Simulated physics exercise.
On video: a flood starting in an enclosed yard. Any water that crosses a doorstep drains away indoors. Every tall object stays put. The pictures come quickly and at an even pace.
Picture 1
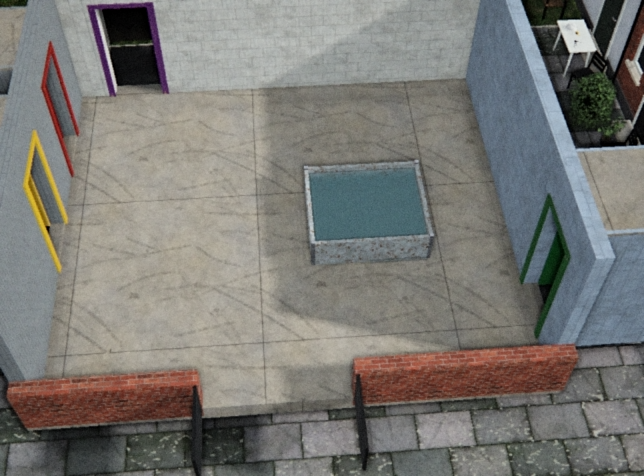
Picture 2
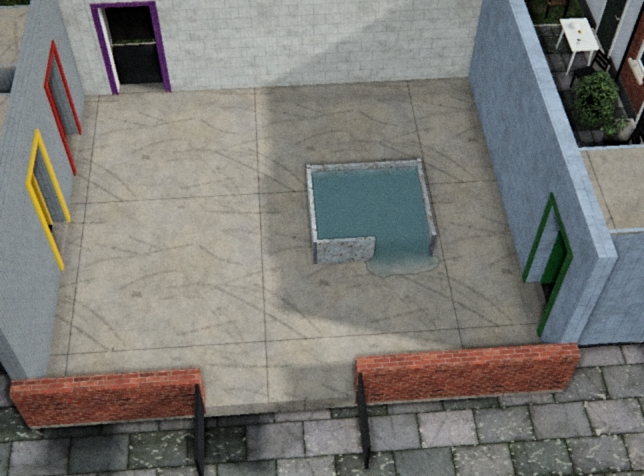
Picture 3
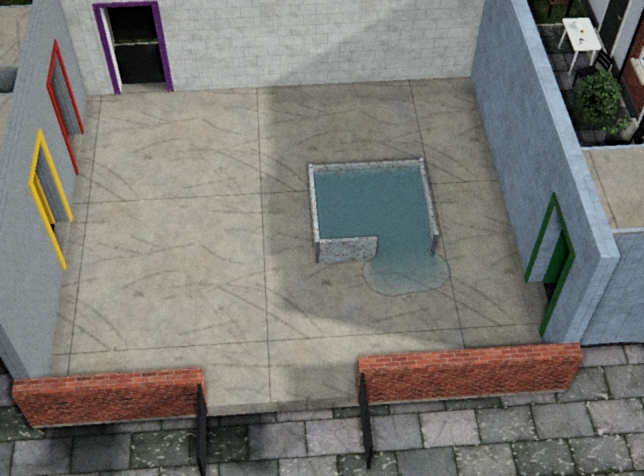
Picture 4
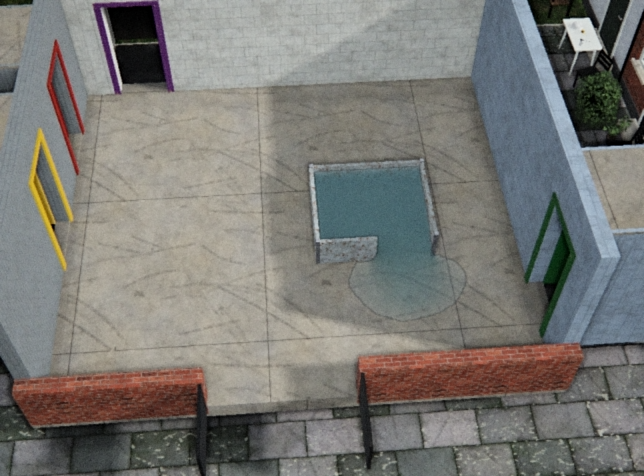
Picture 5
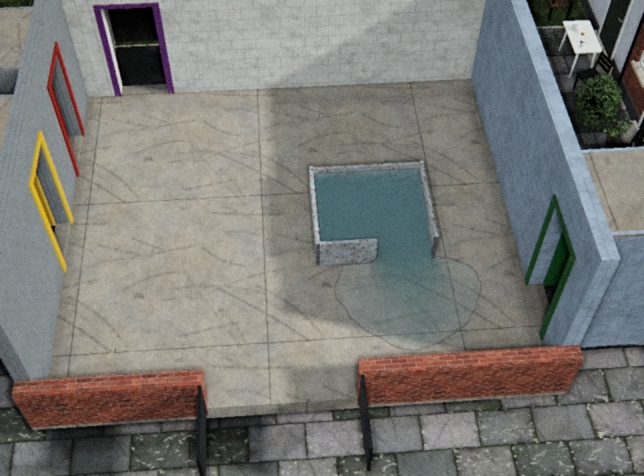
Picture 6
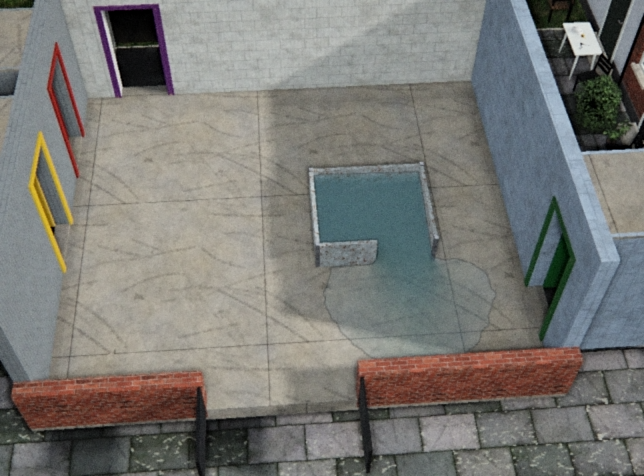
The video shows a square tank of water standing whole in a walled yard with coloured doorways; then a gap opens in its front right side, and water pours out, spreading forward and sideways across the floor in a widening, rounded pool.
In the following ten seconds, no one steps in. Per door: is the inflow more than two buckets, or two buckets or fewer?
In the end the yellow door will most likely not exceed two buckets, the red door will most likely not exceed two buckets, the purple door will most likely not exceed two buckets, the green door will most likely exceed two buckets.
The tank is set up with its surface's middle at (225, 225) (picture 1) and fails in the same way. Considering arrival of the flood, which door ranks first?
That would be the door marked green.
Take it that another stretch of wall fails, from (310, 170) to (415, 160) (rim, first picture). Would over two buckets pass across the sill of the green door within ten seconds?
Well, the green door comes up short here.
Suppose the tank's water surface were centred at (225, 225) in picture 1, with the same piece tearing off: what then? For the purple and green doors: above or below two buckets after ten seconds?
The way I see it, purple stays short of it and green stays short of it.
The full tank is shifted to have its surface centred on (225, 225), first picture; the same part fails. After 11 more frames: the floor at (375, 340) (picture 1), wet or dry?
Submerged.
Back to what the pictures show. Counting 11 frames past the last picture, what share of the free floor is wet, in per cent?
That works out at 15 %.
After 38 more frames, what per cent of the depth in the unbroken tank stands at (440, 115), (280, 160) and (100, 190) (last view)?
Roughly 4 per cent, 0 per cent and 0 per cent.
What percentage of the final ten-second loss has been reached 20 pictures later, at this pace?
My reading is near 35 per cent.
A moment on, water covers 15 % of the floor; the yellow door not reached, the red door not reached, the purple door not reached, the green door not reached.
Next, water covers 15 % of the floor; the yellow door not reached, the red door not reached, the purple door not reached, the green door under two buckets in.
Then, water covers 25 % of the floor; the yellow door not reached, the red door not reached, the purple door not reached, the green door over two buckets in.
Later, water covers 45 % of the floor; the yellow door not reached, the red door not reached, the purple door not reached, the green door far over two buckets in.
In the end, water covers 60 % of the floor; the yellow door wet at the sill, nothing in, the red door not reached, the purple door not reached, the green door far over two buckets in.
